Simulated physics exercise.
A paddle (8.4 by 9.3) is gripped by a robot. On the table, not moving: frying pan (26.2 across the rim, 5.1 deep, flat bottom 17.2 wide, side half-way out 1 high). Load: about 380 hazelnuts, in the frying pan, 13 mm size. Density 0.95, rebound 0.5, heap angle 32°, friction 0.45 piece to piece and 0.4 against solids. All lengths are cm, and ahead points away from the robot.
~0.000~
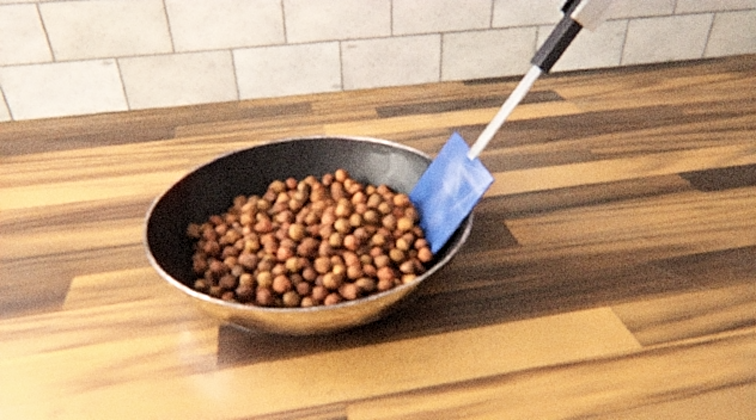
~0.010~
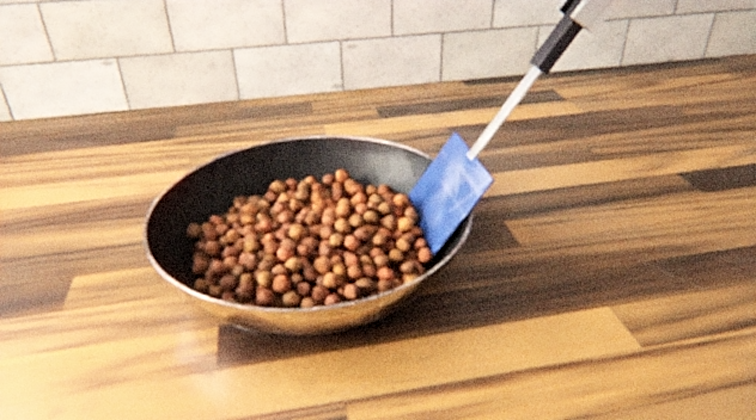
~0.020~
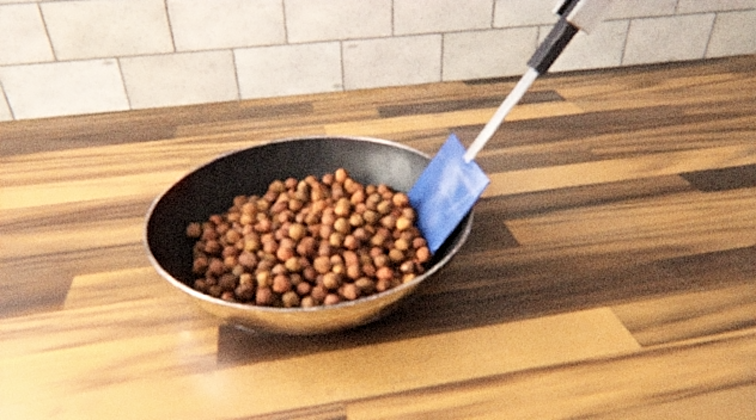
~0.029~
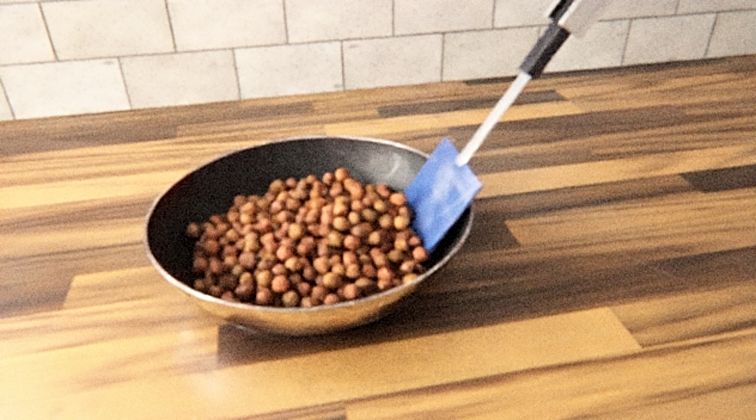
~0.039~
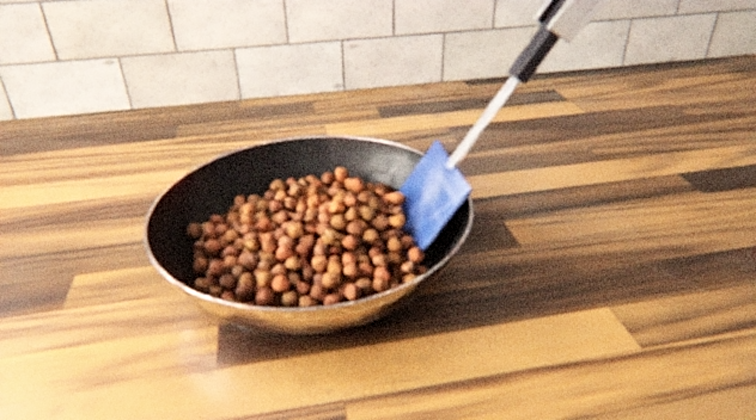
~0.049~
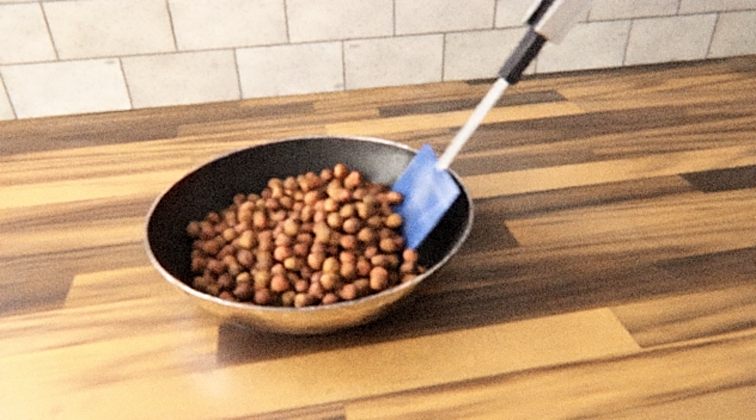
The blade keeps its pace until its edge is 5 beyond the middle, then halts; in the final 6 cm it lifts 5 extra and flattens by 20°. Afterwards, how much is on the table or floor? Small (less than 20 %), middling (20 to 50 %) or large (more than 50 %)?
Answer: Small; less than 20 % of the hazelnuts finish on the table or floor.
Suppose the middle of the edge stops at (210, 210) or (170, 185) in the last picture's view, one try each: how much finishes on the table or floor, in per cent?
Some 20 and 35 per cent.
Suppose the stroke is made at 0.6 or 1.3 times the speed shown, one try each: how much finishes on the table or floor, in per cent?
About 0 and 15 per cent.
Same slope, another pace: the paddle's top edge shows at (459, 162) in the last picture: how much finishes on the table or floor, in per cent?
About 0 per cent.
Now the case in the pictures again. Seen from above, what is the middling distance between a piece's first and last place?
Some 3 cm.
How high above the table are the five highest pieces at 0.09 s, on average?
Roughly 6 cm.
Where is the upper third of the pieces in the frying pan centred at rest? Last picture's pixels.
Near (225, 239).
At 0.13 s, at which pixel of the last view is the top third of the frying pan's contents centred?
At about (284, 225).
By 0.09 s, sloping 55°, highest piece 6 above the table; 382 in the frying pan.
By 0.13 s, sloping 48°, highest piece 7 above the table; 382 in the frying pan.
By 0.35 s, sloping 35°, highest piece 5 above the table; 335 in the frying pan, 45 on the table or floor, 2 on the blade or in flight.
By 1.40 s, sloping 35°, highest piece 5 above the table; 335 in the frying pan, 47 on the table or floor.
Final count, 335 in the frying pan, 47 on the table or floor. That is 12 % on the table or floor.
